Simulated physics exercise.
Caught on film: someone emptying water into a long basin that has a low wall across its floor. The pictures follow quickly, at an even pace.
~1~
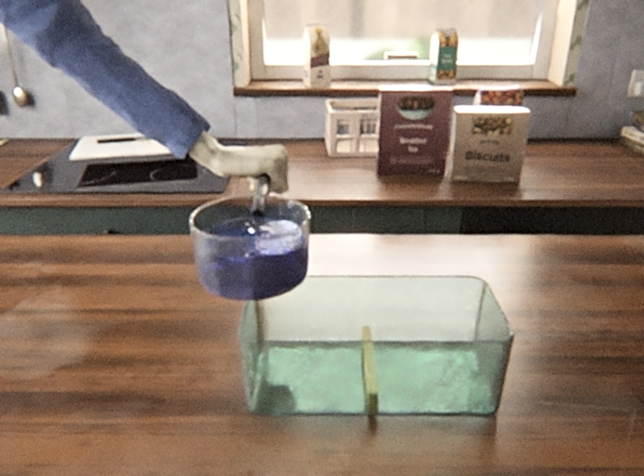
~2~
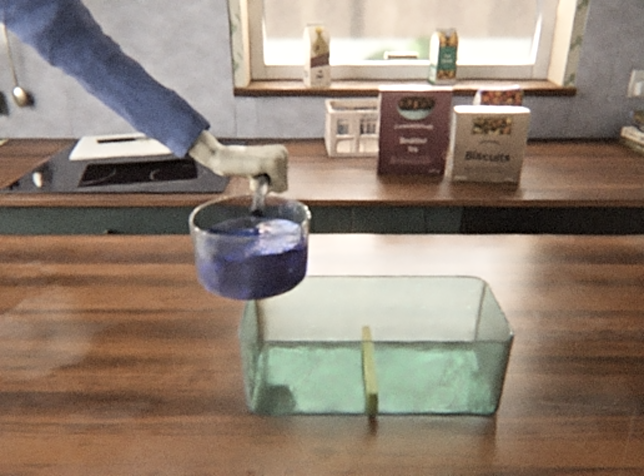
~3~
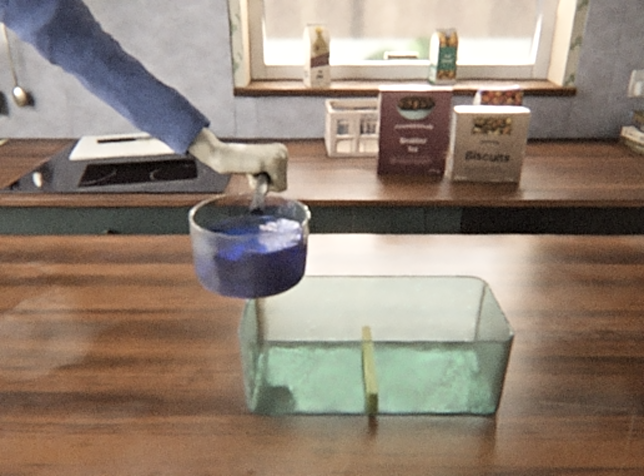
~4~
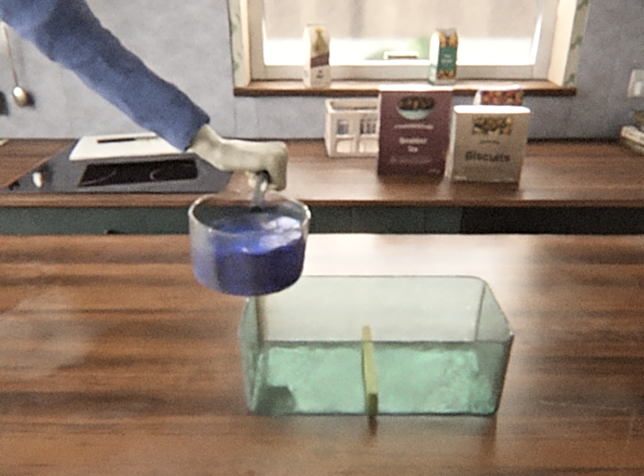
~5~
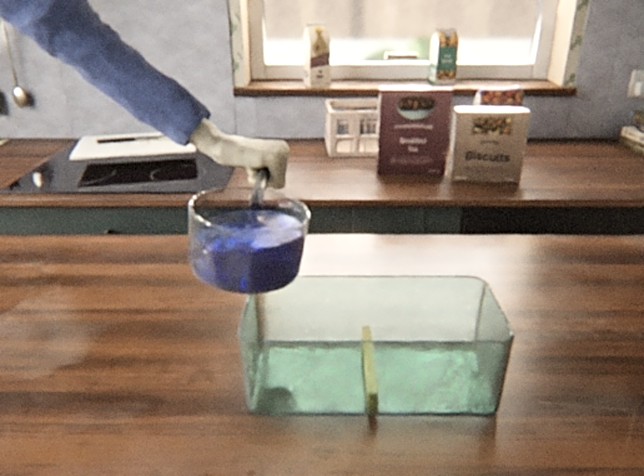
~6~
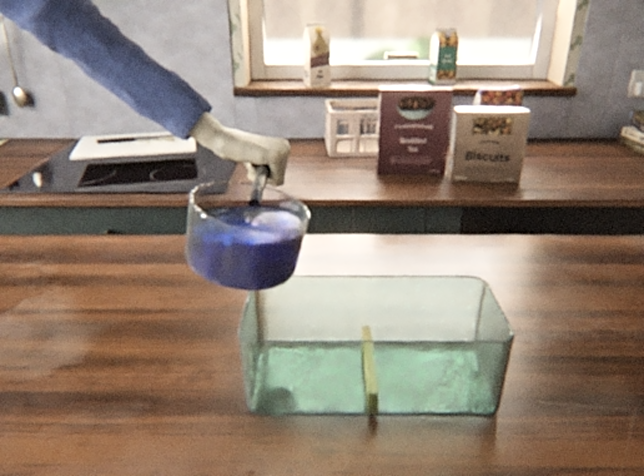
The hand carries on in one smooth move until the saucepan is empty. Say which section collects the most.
The right part.
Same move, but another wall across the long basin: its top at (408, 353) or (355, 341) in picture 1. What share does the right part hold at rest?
First some 10, then 95 per cent.
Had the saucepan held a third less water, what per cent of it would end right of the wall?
It comes to 80 per cent or so.
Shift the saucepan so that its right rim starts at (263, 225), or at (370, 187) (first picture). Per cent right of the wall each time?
The first gives 10 %, the second 90 %.
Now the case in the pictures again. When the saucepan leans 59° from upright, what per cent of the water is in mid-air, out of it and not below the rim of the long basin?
It comes to 20 per cent or so.
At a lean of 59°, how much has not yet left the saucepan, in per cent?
Some 80 per cent.
A moment on, the tilt is 59° and 79 per cent is still to pour, 2 is left of the wall and 0 right of it.
Next, the tilt is 89° and 23 per cent is still to pour, 7 is left of the wall and 49 right of it.
Then the tilt is 96° and 3 per cent is still to pour, 11 is left of the wall and 82 right of it.
Later the tilt is 96° and 0 per cent is still to pour, 14 is left of the wall and 84 right of it.
Finally, 15 per cent lies left of the wall, 84 right of it and 1 outside.
